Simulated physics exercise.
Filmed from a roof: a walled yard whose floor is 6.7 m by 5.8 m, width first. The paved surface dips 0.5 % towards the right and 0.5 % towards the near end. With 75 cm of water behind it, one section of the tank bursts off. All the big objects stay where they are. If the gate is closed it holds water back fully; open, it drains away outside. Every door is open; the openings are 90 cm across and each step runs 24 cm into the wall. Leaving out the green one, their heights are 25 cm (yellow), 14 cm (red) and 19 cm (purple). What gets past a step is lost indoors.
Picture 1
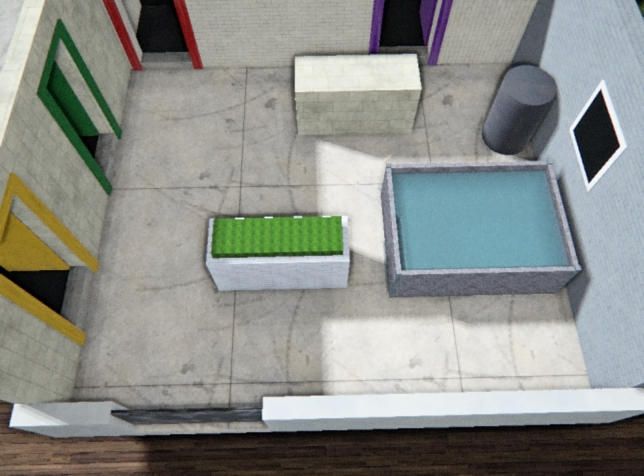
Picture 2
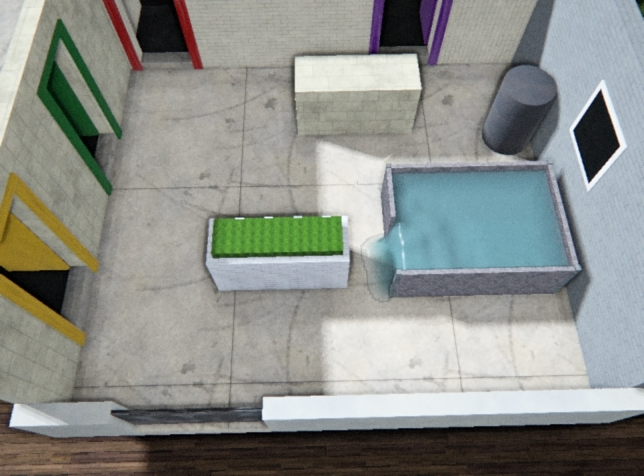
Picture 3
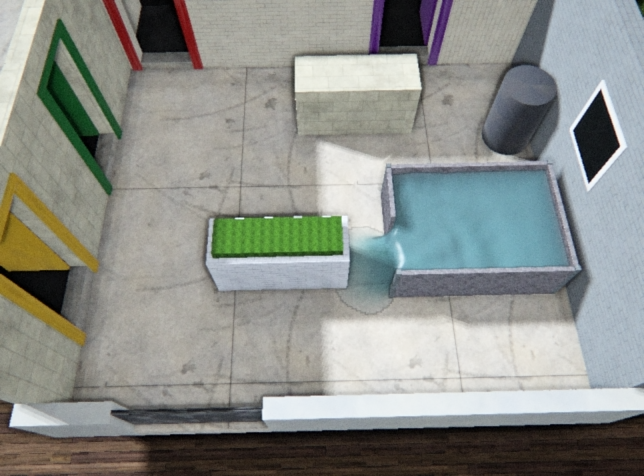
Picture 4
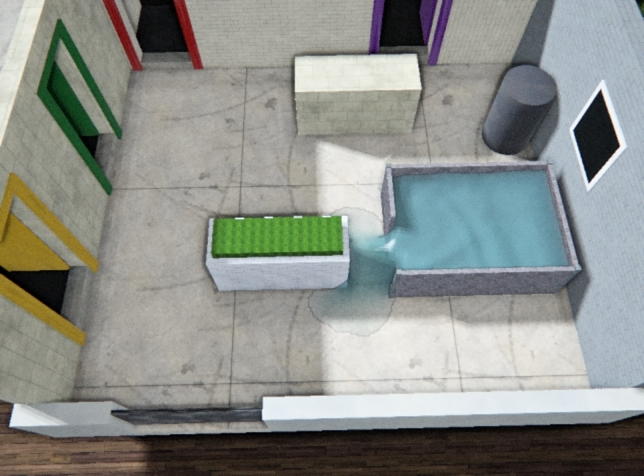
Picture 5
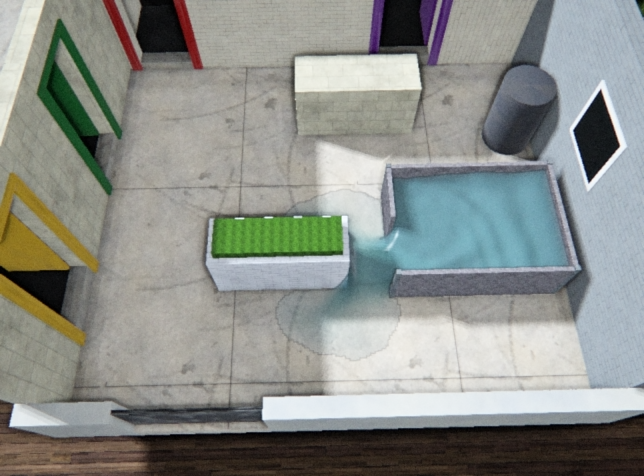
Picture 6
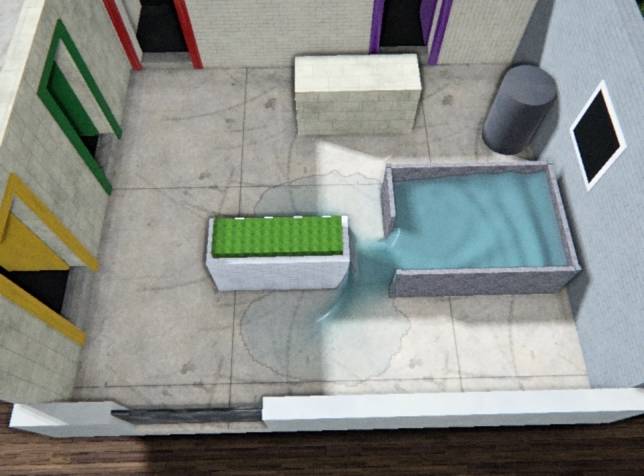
Water pours from a gap in the left side of a grey tank, spreading across the paved floor around a green-topped block.
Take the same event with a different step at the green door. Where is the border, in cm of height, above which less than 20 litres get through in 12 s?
Close to 7 cm is just enough.
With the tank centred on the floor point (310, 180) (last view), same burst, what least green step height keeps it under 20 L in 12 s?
Then roughly 23 cm.
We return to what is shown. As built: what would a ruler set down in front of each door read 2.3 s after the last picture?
Depths in cm: Green 1, yellow 13, red 9, purple 0.
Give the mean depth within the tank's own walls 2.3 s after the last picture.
Roughly 36 cm on average.
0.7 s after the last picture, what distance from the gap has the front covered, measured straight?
Roughly 4.0 m.
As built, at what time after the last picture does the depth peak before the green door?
Around 7.0 s.
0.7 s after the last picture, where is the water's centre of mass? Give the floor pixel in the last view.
At about (419, 257).
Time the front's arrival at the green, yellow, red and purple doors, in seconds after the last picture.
Green 2.2 s, yellow 1.8 s, red 1.8 s, purple 6.5 s.
Then, 0.7 s after the last picture water covers 30 % of the floor, deepest (56 cm) near (347, 264); it has not reached the green door.
Then, 2.3 s after the last picture water covers 65 % of the floor, deepest (32 cm) near (360, 275); 1 cm at the green door, 0 litres in over its 18 cm step.
Then, 11.3 s after the last picture water covers 100 % of the floor, deepest (14 cm) near (528, 185); 6 cm at the green door, 0 litres in over its 18 cm step.
At the green door as built, the water peaked near 10 cm, 7.1 s after the last picture.
With a step of 6.5 cm, 25 litres would have come in within the 12 s; with 8 cm, 12 litres. So under 20 litres takes about 7 cm.
